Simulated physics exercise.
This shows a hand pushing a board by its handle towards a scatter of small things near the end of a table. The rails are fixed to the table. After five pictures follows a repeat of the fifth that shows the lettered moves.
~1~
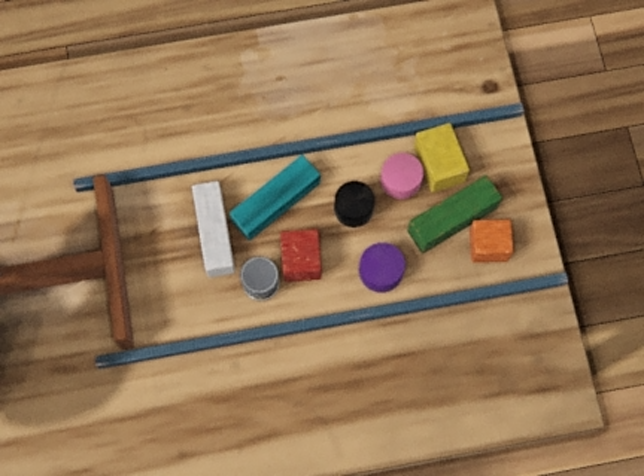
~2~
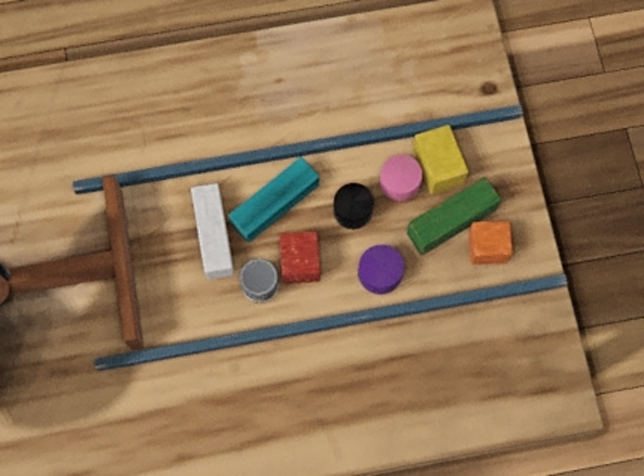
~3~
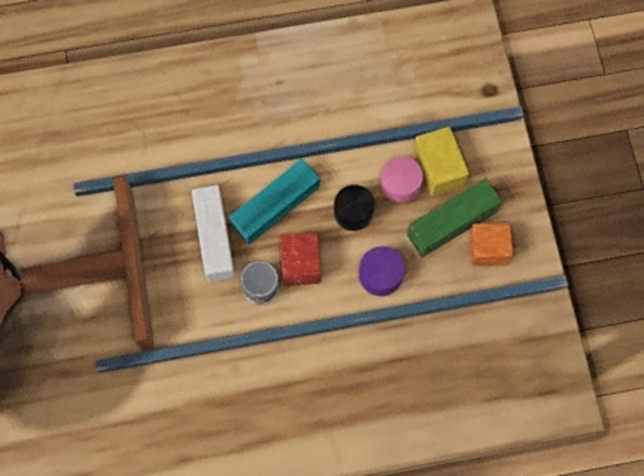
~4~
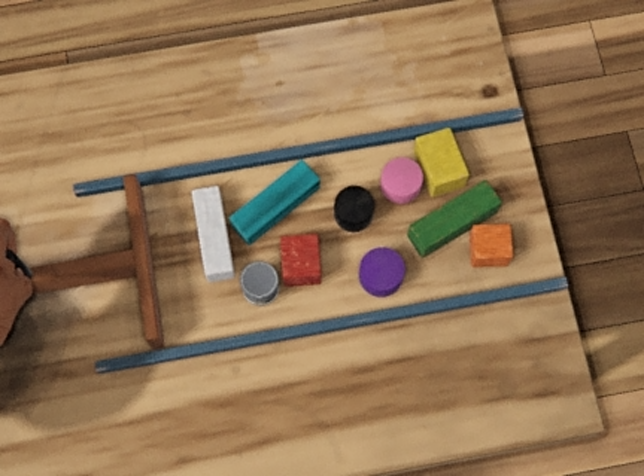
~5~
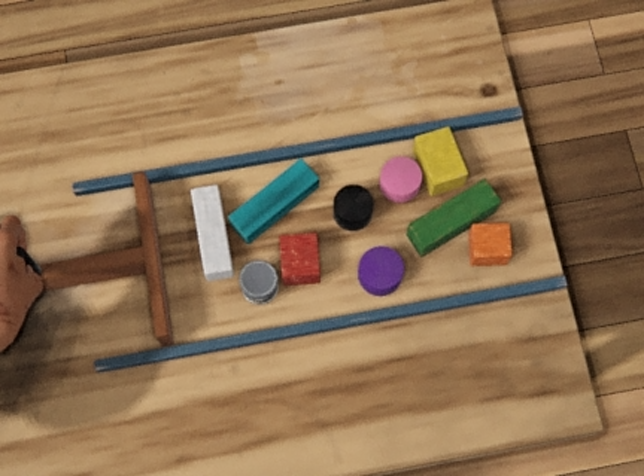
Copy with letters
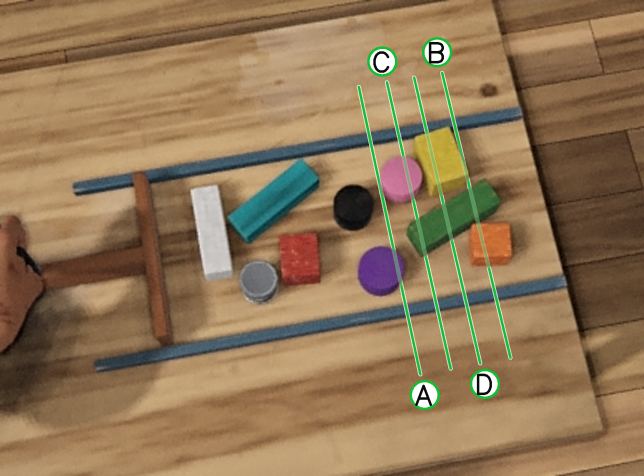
A hand pushing a wooden board by its handle slowly rightward between two blue strips, towards small coloured blocks that stay still.
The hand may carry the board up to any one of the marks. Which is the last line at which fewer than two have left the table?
It can go as far as C.
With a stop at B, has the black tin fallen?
Yes.
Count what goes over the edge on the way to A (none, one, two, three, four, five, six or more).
In all, none.
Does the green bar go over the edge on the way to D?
Yes.
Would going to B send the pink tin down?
By then, yes.
On the marked copy, A at (388, 225); B at (475, 209); C at (418, 219); D at (446, 215).
With C. Early on, board (247, 235); grey tin (282, 286); turquoise stick (320, 190).
Further on, board (343, 218); green bar (466, 211); yellow block (451, 158).
At the end, board (415, 206); orange block (552, 227); green bar (538, 191); none fallen.
As for the rest, A is within the limit but short; B drops seven; D drops three.
